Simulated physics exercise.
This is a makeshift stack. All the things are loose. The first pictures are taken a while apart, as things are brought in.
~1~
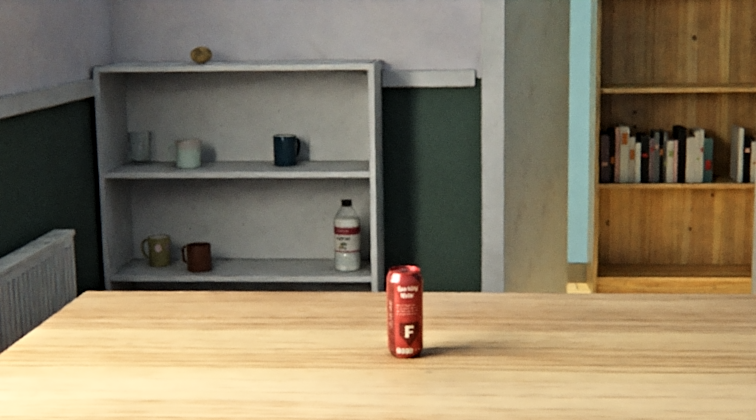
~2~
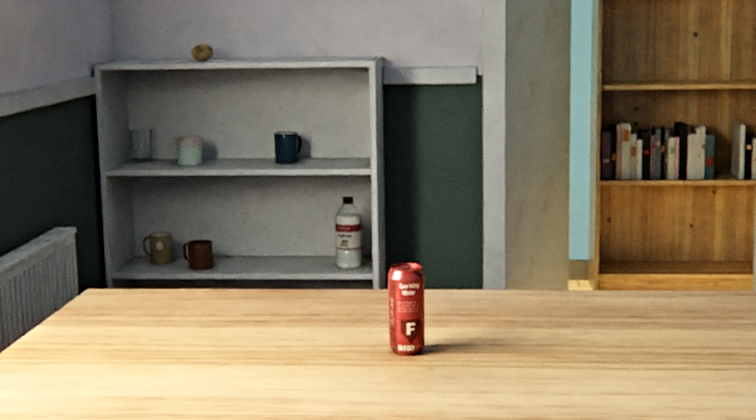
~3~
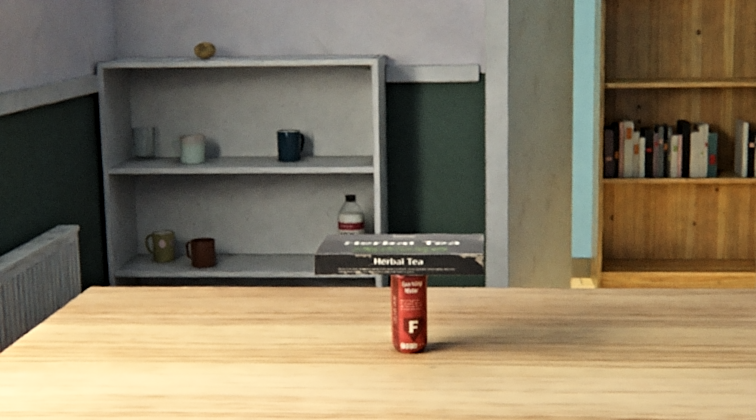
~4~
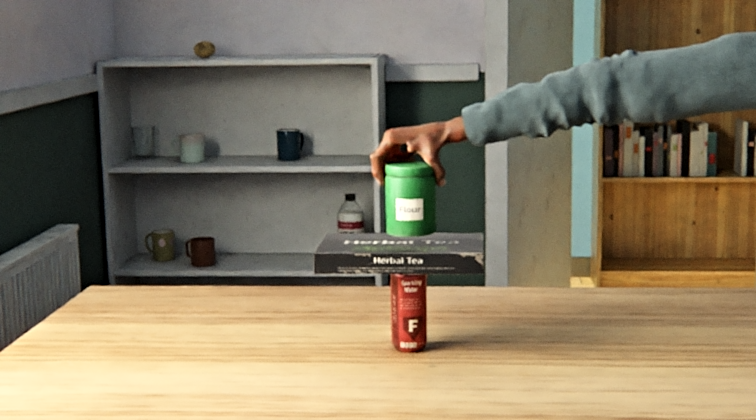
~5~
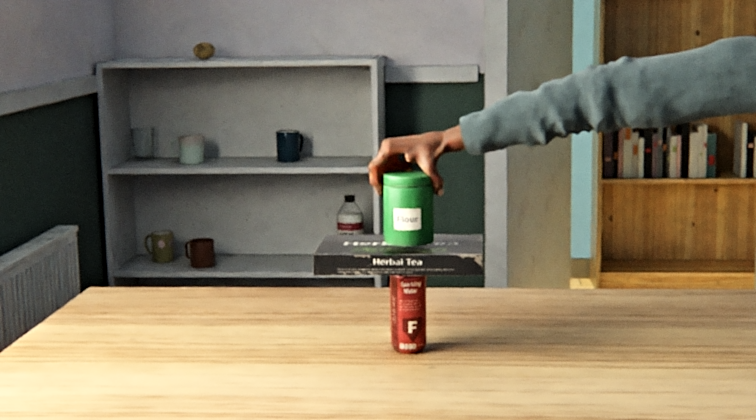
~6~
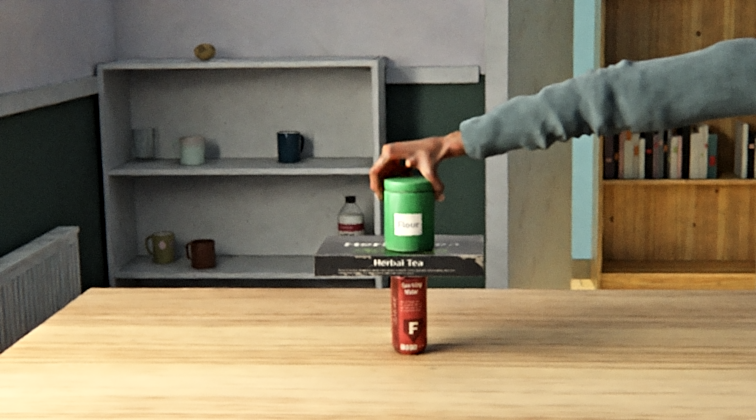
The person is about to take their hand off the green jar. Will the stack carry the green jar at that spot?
Outcome: The stack keeps its balance.
Then, 0.30 s past the last view, nothing moves.
Then, 0.70 s past the last view, green jar resting near (410, 213).
Finally, all 3 still in place. Final places as the last picture's camera would see them, green jar near (410, 213). The stack holds.
